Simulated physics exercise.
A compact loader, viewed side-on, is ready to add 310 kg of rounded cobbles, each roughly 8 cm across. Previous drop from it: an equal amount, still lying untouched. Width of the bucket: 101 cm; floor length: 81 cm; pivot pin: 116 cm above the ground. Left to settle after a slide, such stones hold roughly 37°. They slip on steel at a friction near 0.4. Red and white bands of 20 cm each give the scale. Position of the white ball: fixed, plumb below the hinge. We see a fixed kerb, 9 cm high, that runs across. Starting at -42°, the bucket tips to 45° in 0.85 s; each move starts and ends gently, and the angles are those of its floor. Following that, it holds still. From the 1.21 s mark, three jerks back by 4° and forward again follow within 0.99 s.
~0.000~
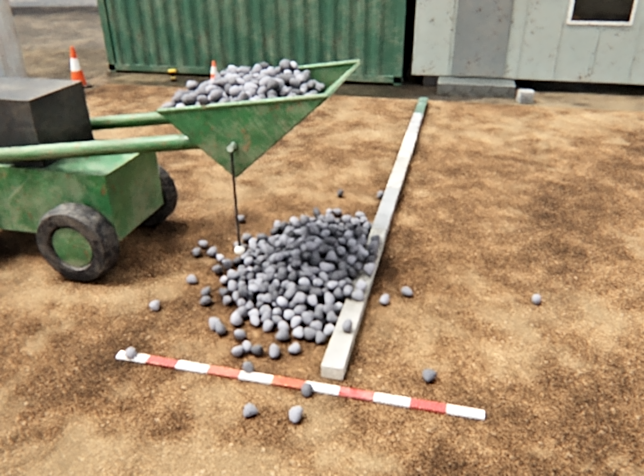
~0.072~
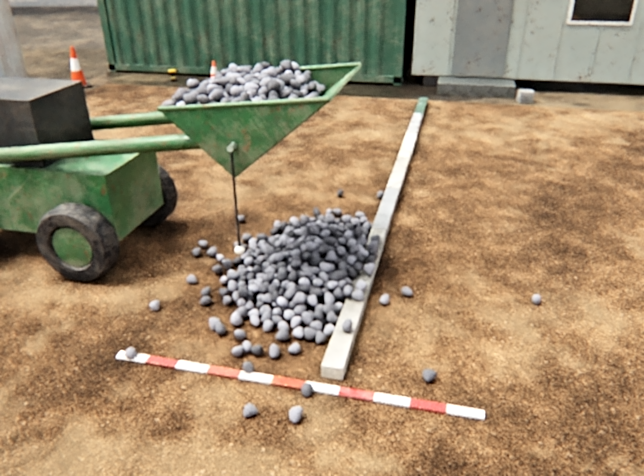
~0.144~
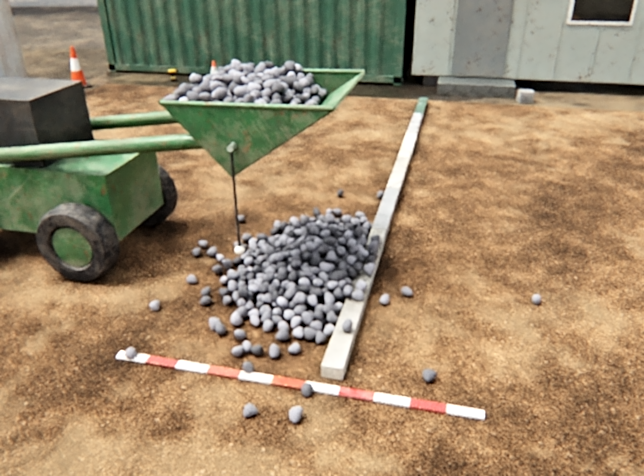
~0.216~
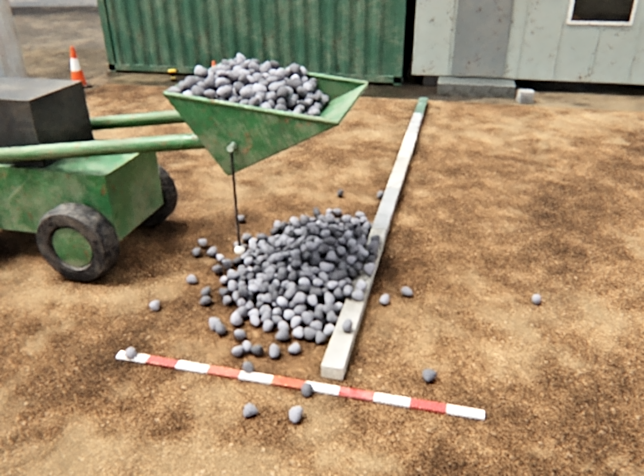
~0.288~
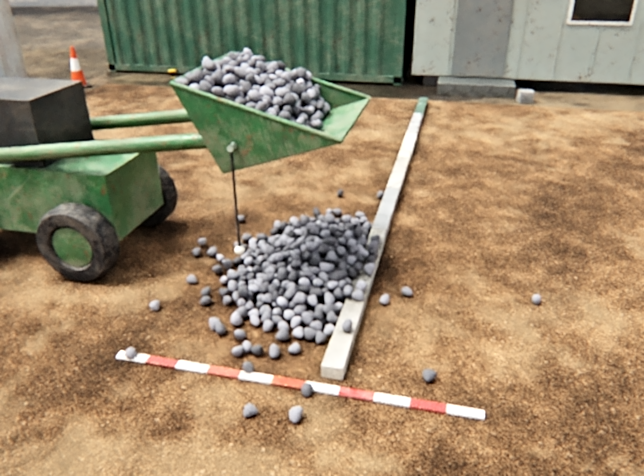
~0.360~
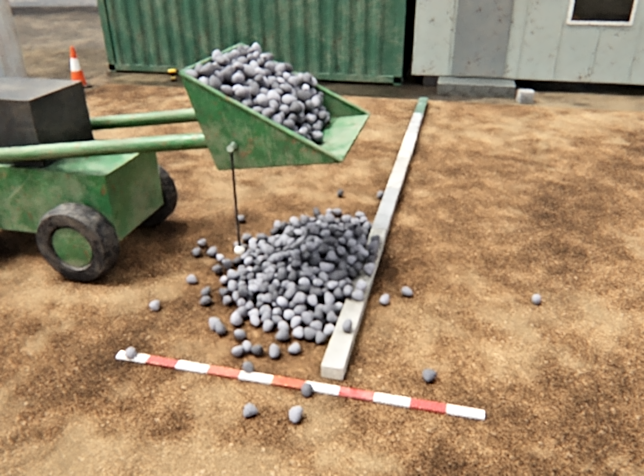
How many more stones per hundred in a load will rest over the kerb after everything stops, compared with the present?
I would say 68 per hundred.
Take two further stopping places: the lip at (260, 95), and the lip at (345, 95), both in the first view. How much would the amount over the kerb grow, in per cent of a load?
Some 20 percent first and 80 percent second.
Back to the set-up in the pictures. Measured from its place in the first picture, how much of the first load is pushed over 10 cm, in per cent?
Close to 0 in a hundred of them.
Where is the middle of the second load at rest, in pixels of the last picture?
Their centre rests close to (401, 272).
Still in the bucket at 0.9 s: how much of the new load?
Roughly 55 per cent of its load.
After 0.6 s the floor is at 32°; in per cent of one load, 100 in the bucket, 100 on this side of the kerb, 1 over the kerb; the foremost stones are at (402, 289).
After 0.9 s the floor is at 45°; in per cent of one load, 54 in the bucket, 145 on this side of the kerb, 1 over the kerb; the foremost stones are at (404, 287).
After 2.7 s the floor is at 45°; in per cent of one load, 0 in the bucket, 132 on this side of the kerb, 69 over the kerb; the foremost stones are past the picture's edge.
After 5.1 s the floor is at 45°; in per cent of one load, 0 in the bucket, 132 on this side of the kerb, 69 over the kerb; the foremost stones are past the picture's edge. Net gain over the kerb, 68.
